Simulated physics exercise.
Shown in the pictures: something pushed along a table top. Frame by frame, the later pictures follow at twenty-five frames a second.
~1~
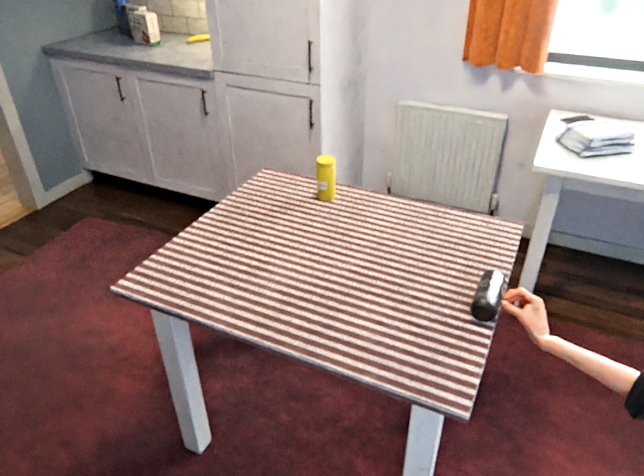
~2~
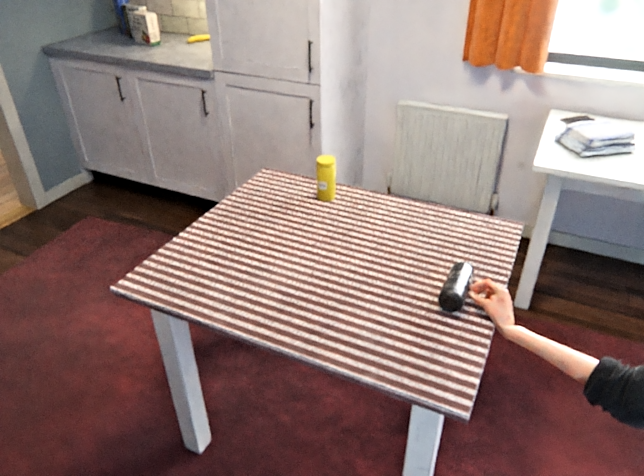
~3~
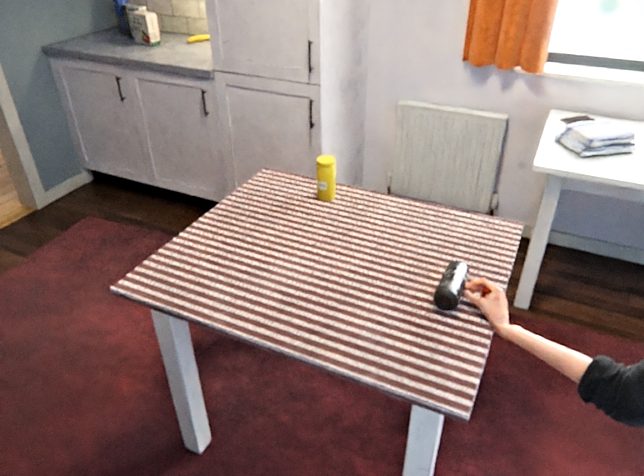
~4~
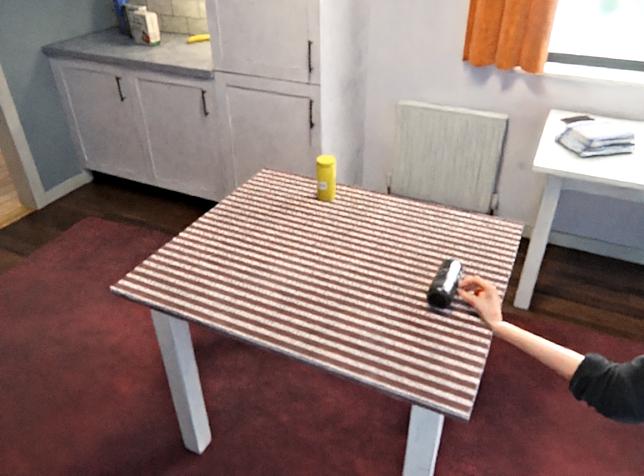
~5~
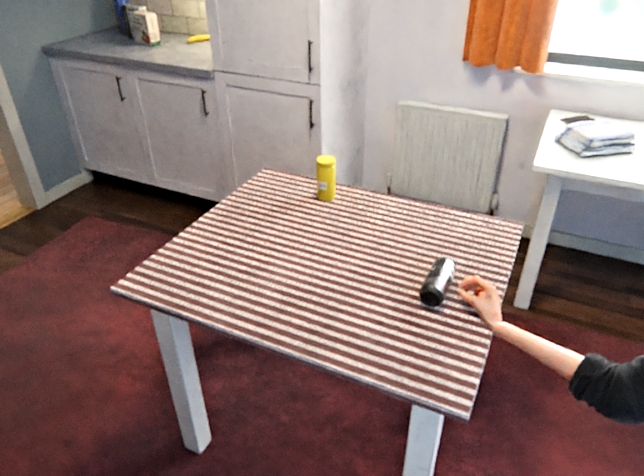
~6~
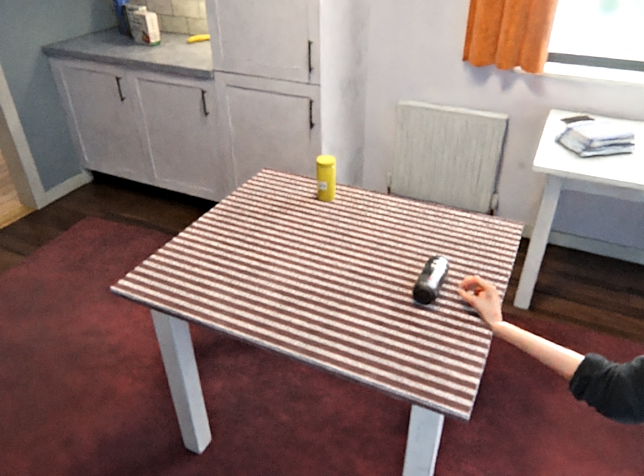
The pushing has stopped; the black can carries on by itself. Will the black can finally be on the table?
Yes: Doesn't make it off.
Then, 0.20 s past the last view, black can displaced well along near (401, 272).
Then, 0.40 s past the last view, black can displaced well along near (378, 265).
Then, 0.70 s past the last view, black can displaced well along near (357, 260).
Finally, moved from the start, black can. Final places as the last picture's camera would see them, black can near (349, 258).
